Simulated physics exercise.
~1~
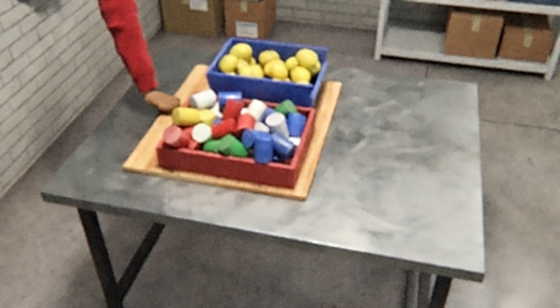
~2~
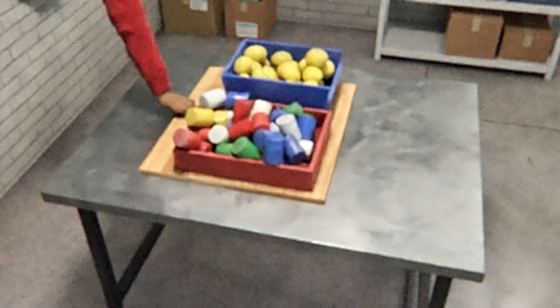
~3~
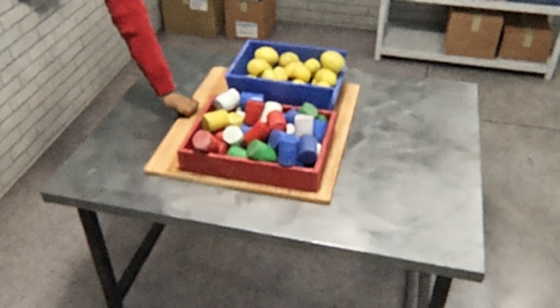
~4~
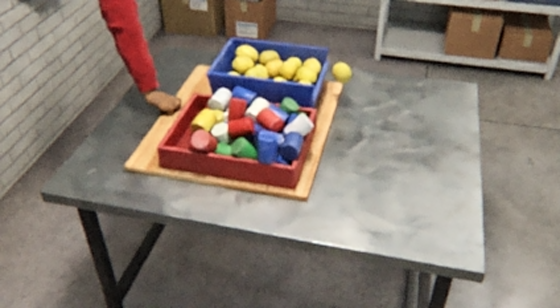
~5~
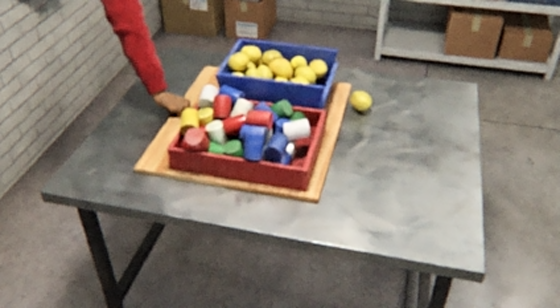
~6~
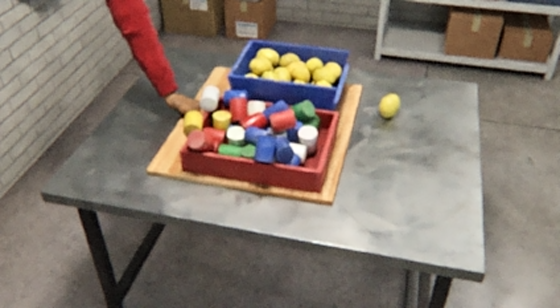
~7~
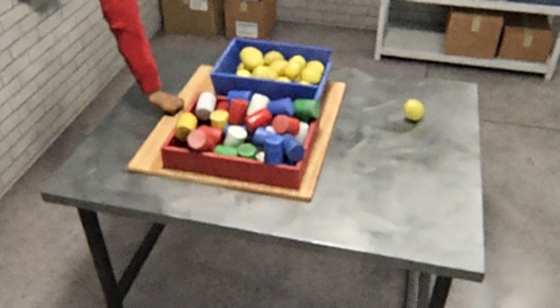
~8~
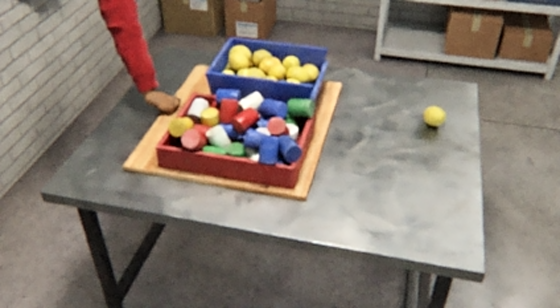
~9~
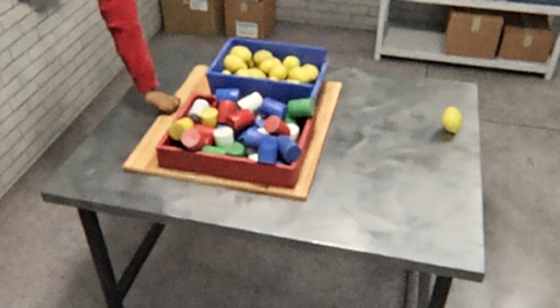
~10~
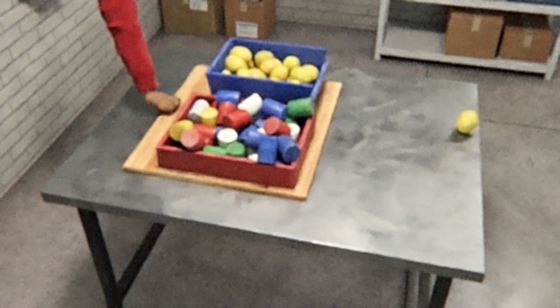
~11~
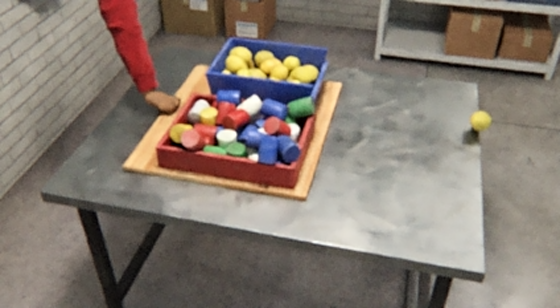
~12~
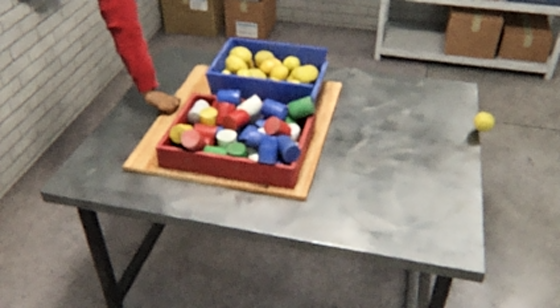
In this clip, a red-sleeved arm shakes a board holding a blue container of yellow fruit and a red container of colourful jars right and left; one yellow piece leaves the blue container, rolls right across the table and ends at its right edge, while the jars stay in.
